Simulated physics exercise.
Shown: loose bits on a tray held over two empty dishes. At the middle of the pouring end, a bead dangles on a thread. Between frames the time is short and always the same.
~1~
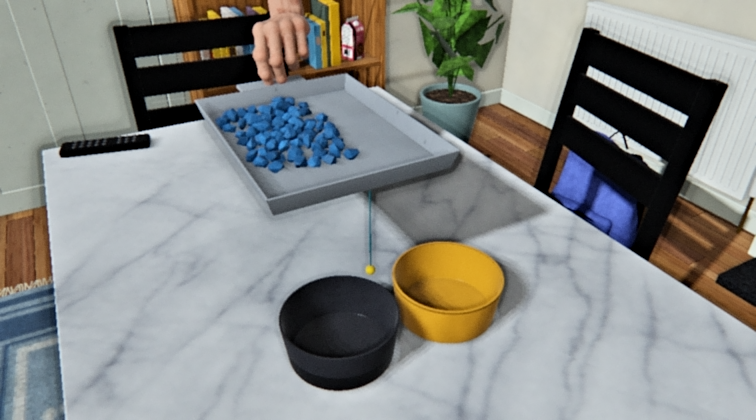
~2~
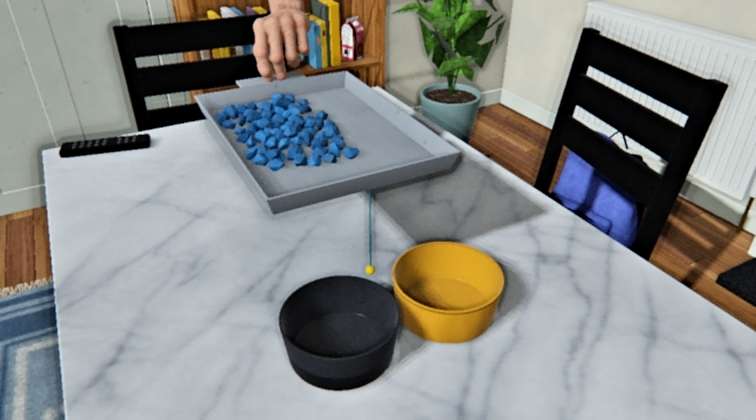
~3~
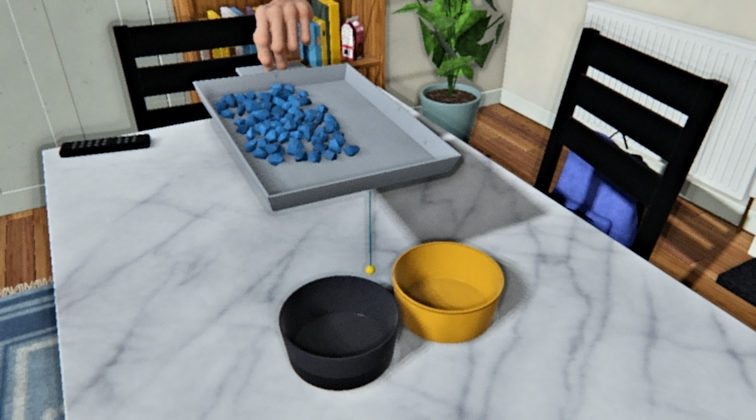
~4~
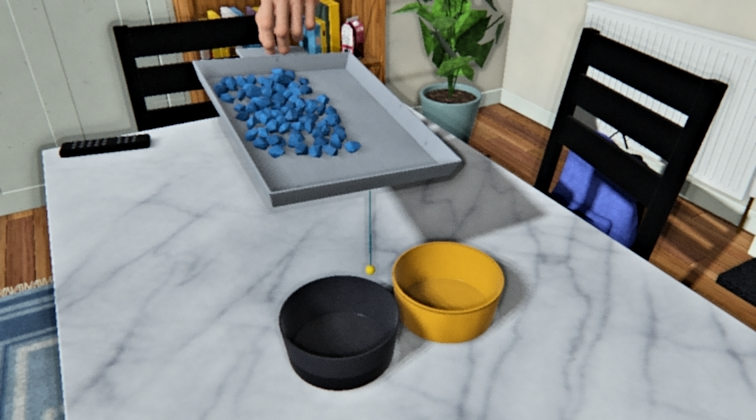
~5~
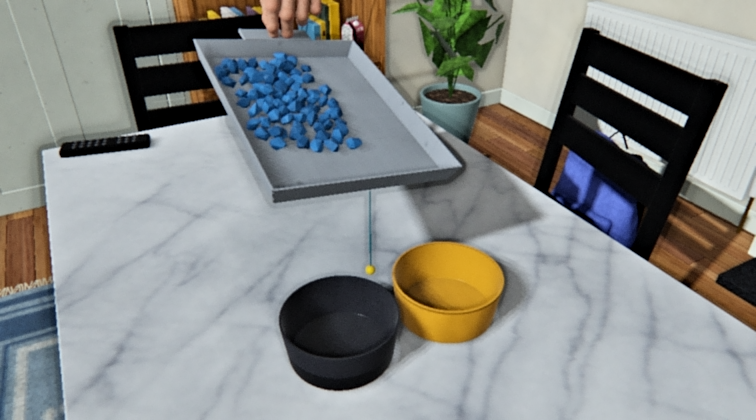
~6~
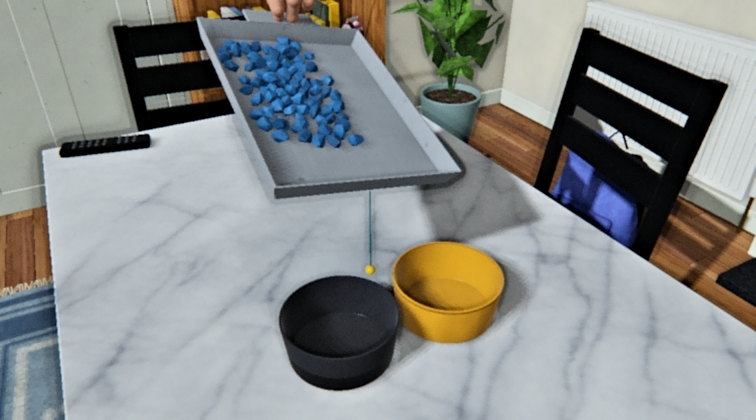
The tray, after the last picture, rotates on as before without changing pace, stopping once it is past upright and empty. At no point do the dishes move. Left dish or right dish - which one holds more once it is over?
Bigger share: Right.
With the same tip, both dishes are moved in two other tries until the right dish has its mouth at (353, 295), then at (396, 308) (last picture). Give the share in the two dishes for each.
Roughly 0% on the first try and 10% on the second.
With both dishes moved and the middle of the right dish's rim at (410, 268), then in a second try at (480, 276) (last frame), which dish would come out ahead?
Try 1 - the dish at right; try 2 - the dish at right.
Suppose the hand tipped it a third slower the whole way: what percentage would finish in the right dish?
Estimate: Around 90%.
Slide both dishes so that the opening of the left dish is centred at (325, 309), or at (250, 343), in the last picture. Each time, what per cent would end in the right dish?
In the first position around 80 percent, in the second around 10 percent.
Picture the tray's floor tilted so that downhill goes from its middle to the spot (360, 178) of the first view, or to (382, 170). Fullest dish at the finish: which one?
Try 1: The left-side dish; try 2: The right-side dish.
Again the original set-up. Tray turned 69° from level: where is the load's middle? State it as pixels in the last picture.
I'd put the middle of the pieces at roughly (431, 179).
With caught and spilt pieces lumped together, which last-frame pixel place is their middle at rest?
Roughly at (449, 301).
Just after the last frame, tray tipped steeply; the larger part on the tray; roughly a quarter in the air.
A moment on, tray tipped past a quarter turn; about a tenth on the tray; just a few in the left dish; the larger part in the right dish; about a tenth outside both; just a few in the air.
Further on, tray tipped past a quarter turn; just a few in the left dish; the larger part in the right dish; about a tenth outside both.
When it is over, tray tipped past a quarter turn; just a few in the left dish; the larger part in the right dish; about a tenth outside both.
